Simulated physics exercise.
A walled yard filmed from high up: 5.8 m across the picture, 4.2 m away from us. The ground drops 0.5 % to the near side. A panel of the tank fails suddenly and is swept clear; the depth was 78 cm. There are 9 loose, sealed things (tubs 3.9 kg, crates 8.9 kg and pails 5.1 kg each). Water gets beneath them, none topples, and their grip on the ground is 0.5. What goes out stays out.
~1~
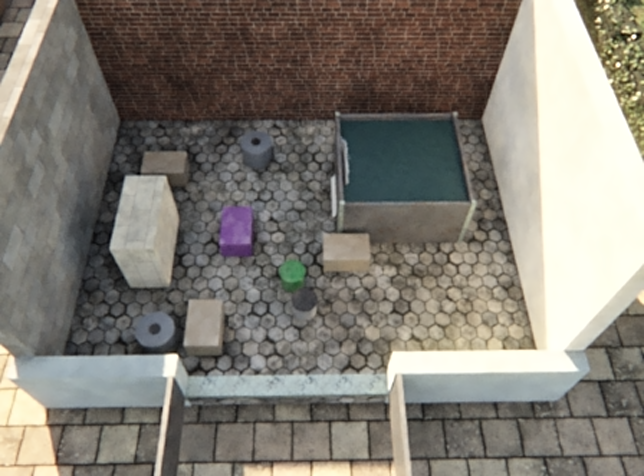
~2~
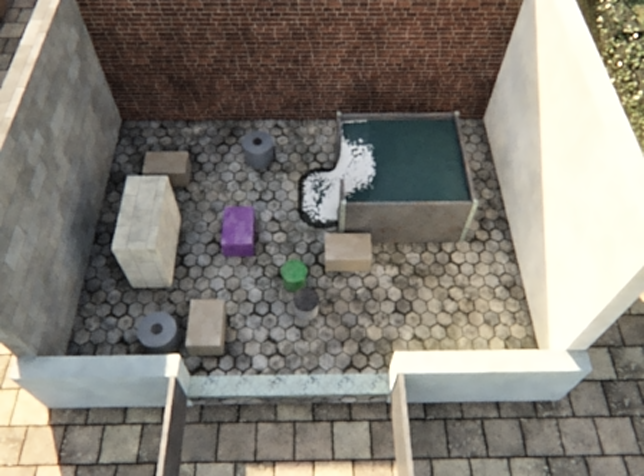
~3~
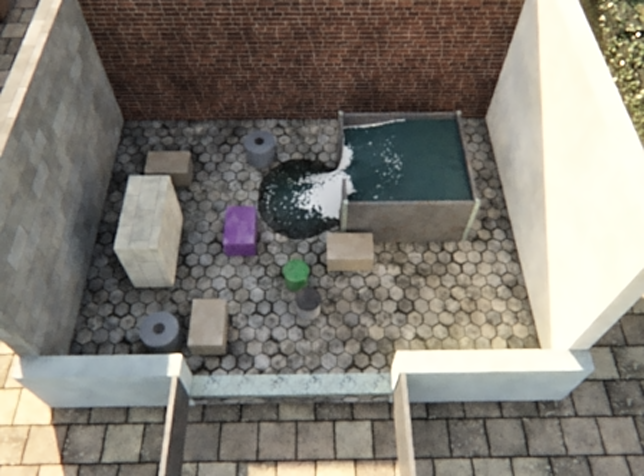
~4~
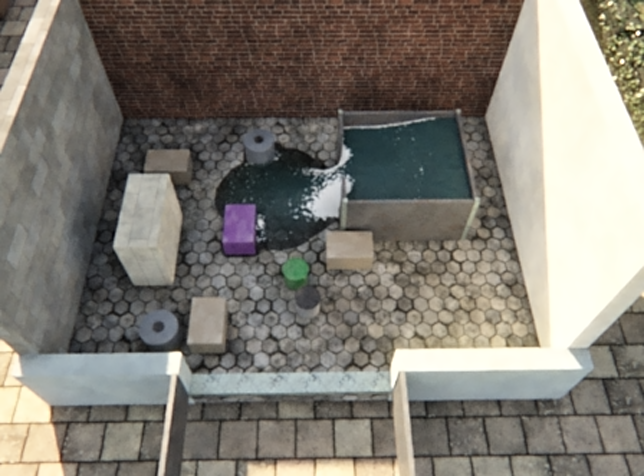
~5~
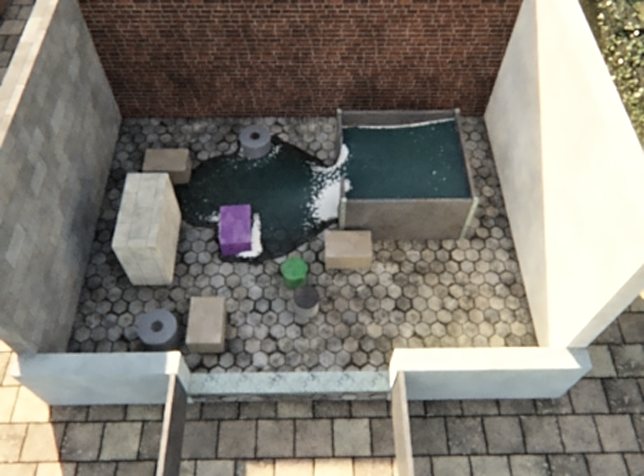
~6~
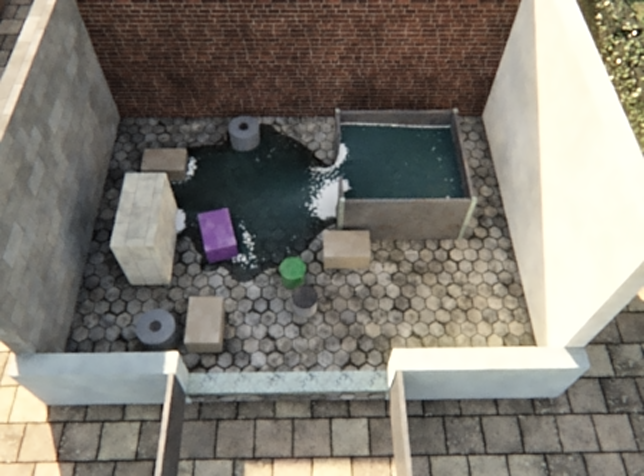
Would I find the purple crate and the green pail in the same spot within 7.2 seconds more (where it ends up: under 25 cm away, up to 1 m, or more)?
The purple crate ends far away; the green pail stays put.
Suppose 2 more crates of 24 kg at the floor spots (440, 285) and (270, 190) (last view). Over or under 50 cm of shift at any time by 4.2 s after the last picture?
In that order: Short of it, more.
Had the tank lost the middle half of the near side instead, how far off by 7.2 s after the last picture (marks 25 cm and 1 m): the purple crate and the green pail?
Then the purple crate stays put, the green pail holds its place.
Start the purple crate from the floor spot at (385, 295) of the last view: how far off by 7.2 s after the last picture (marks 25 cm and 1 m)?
It barely shifts.
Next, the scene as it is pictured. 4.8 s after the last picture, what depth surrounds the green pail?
About 3 cm.
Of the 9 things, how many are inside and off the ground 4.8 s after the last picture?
I count 5.
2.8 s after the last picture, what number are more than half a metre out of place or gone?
5 of them.
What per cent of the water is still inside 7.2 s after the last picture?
Some 78 per cent remains.
Then, 0.9 s after the last picture the purple crate is near (181, 292), 1.2 m from its start, afloat; the green pail is near (293, 268), 0.0 m from its start, aground; 0 of 9 are out; 3 afloat.
Then, 2.8 s after the last picture the purple crate is near (142, 292), 1.5 m from its start, afloat; the green pail is near (293, 268), 0.0 m from its start, aground; 1 of 9 are out; 4 afloat.
Then, 4.8 s after the last picture the purple crate is near (153, 295), 1.5 m from its start, afloat; the green pail is near (293, 268), 0.0 m from its start, aground; 1 of 9 are out; 5 afloat.
Then, 7.2 s after the last picture the purple crate is near (193, 317), 1.5 m from its start, afloat; the green pail is near (293, 268), 0.0 m from its start, aground; 1 of 9 are out; 5 afloat.
